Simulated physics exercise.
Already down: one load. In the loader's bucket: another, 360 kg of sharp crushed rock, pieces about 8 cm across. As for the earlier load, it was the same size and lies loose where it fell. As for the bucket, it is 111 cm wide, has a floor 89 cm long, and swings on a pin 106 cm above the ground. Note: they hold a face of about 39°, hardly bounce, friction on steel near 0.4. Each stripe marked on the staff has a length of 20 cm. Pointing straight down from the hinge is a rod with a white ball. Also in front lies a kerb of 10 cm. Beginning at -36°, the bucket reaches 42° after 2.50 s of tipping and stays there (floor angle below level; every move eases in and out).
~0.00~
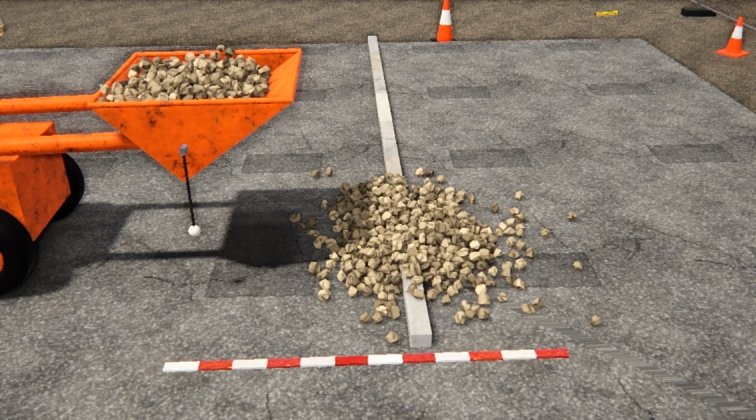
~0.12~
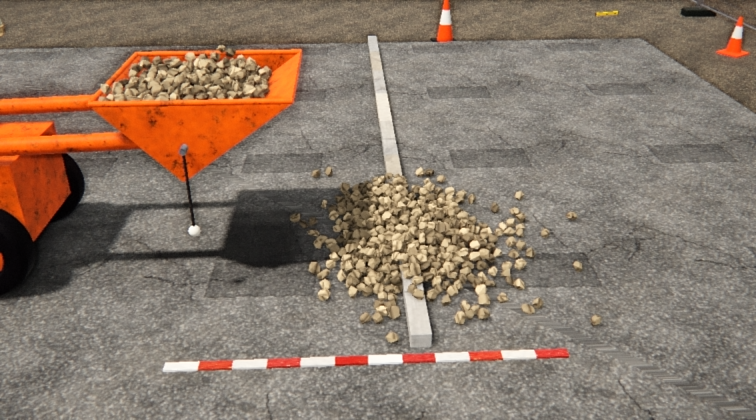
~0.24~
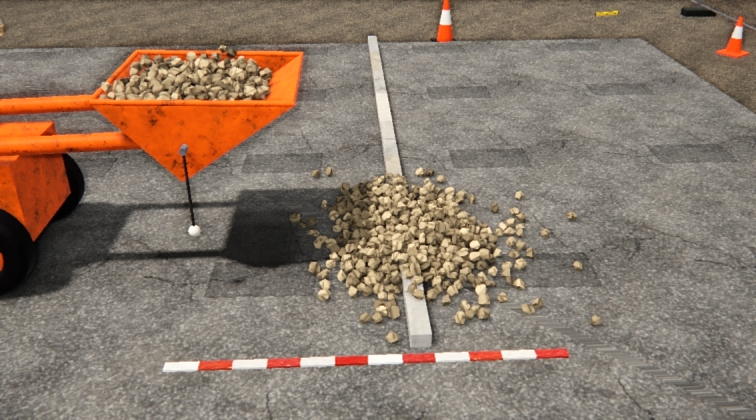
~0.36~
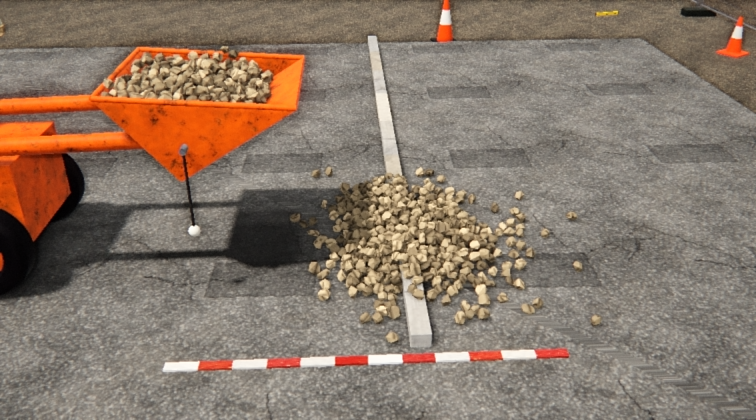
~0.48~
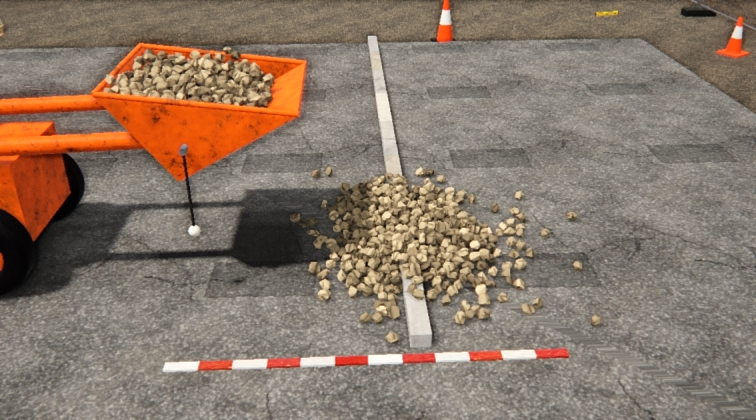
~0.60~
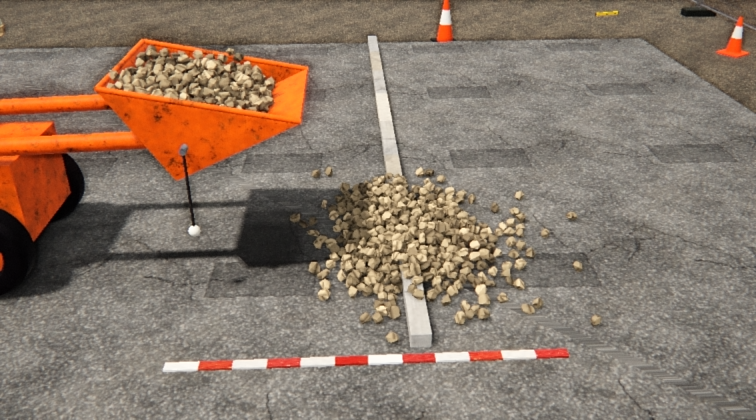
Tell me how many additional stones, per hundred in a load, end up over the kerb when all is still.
Some 0 in every hundred.
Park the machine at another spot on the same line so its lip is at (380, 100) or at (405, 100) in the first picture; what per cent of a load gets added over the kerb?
I'd expect near 20 per cent first and near 45 per cent next.
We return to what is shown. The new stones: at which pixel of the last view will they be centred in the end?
Roughly pixel (311, 234) in the last view.
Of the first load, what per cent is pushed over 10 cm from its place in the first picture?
I'd put it at about 0 per cent.
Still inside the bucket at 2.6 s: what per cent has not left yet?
Close to 15 in a hundred is still held.
After 1.9 s the floor is at 30°; in per cent of one load, 96 in the bucket, 61 on this side of the kerb, 42 over the kerb; the foremost stones are at (544, 233).
After 2.6 s the floor is at 42°; in per cent of one load, 13 in the bucket, 145 on this side of the kerb, 42 over the kerb; the foremost stones are at (544, 233).
After 3.0 s the floor is at 42°; in per cent of one load, 0 in the bucket, 158 on this side of the kerb, 42 over the kerb; the foremost stones are at (544, 233).
After 5.6 s the floor is at 42°; in per cent of one load, 0 in the bucket, 158 on this side of the kerb, 42 over the kerb; the foremost stones are at (544, 233). Net gain over the kerb, 0.
